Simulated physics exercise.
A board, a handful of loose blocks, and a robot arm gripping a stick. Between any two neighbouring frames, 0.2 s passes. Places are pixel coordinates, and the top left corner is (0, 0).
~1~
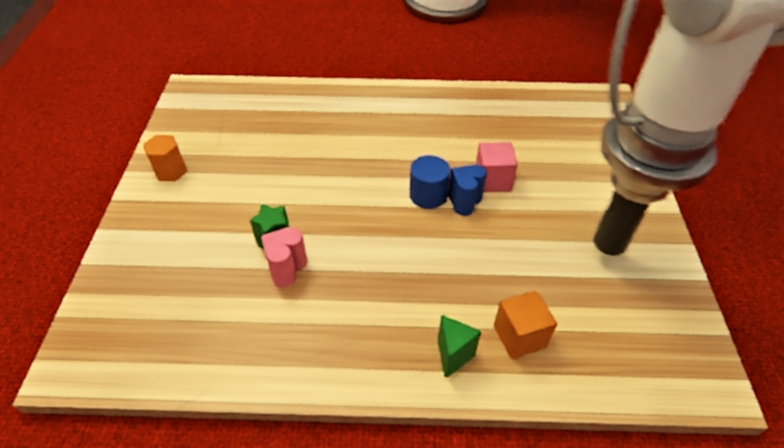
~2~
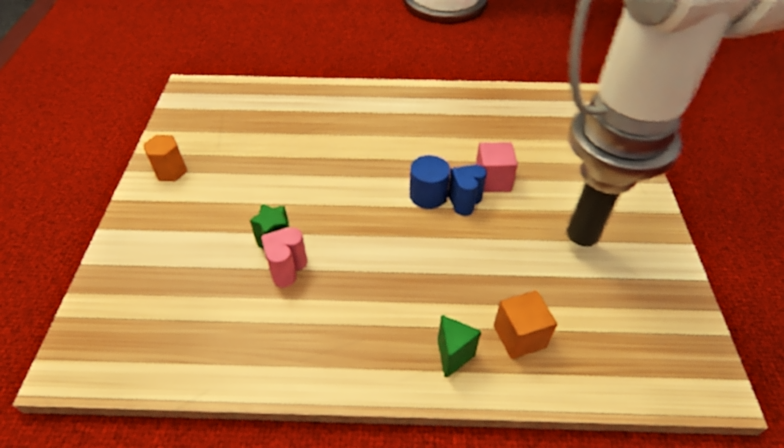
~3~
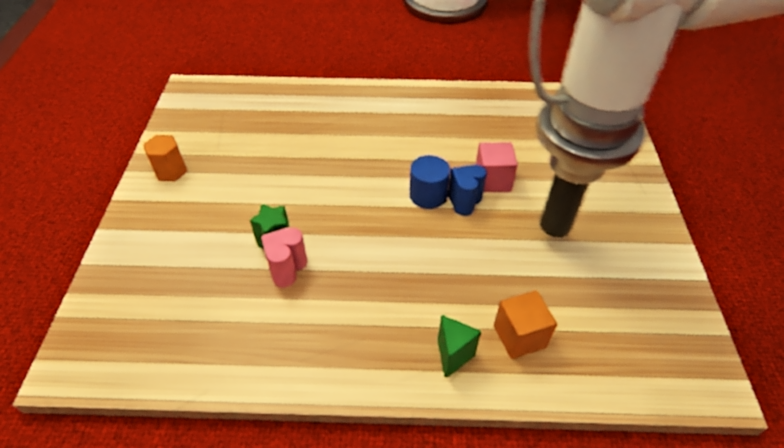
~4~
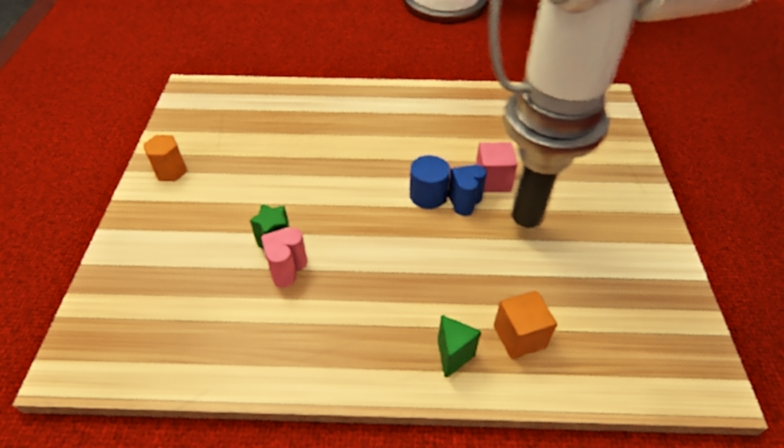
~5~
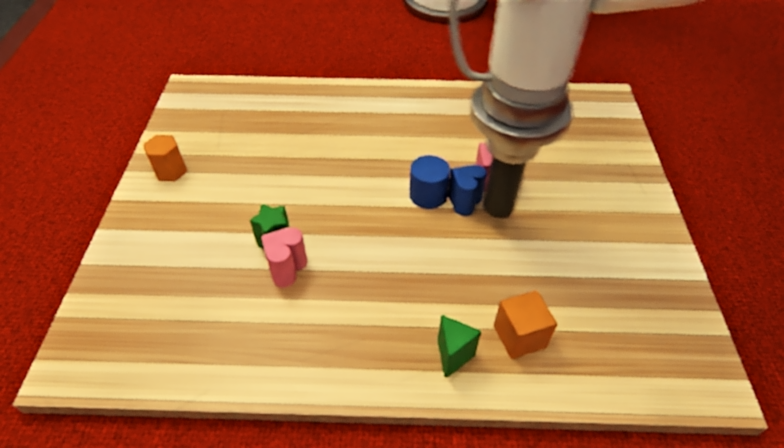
The robot arm moved its black stick steadily left and slightly up across the wooden board, coming in close beside the blue heart and partly covering the pink block, while all the blocks stayed still.
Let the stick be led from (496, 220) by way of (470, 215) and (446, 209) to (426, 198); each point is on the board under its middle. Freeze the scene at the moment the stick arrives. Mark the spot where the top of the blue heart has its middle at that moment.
Put as a pixel place, it's (448, 158).
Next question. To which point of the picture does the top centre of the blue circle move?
If I read the scene right, the answer is (404, 151).
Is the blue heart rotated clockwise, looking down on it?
Yes, that is what happens.
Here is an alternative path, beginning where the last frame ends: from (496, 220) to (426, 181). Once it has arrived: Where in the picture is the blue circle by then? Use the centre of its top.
It ends at (393, 155).
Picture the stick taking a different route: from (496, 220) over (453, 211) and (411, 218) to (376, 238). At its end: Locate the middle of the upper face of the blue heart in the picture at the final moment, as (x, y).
The centre of its top face lies at (453, 164).
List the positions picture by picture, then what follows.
In the first frame, lower end of the stick (610, 243), tops of blocks, blue circle (430, 168), blue heart (469, 175), pink four-sided block (498, 153).
In the second frame, stick (583, 235), blocks as before.
In the third frame, stick (555, 226), blocks as before.
In the fourth frame, stick (527, 216), blocks as before.
In the fifth frame, stick (499, 207), blue circle (430, 168), blue heart (469, 175), pink four-sided block partly hidden.
The first path, step by step. Halfway along, stick (459, 199); blue circle (418, 162); blue heart (456, 166), turned 55° clockwise.
At the end, stick (426, 185); blue circle (404, 151); blue heart (448, 158), turned 110° clockwise; pink four-sided block not moved.
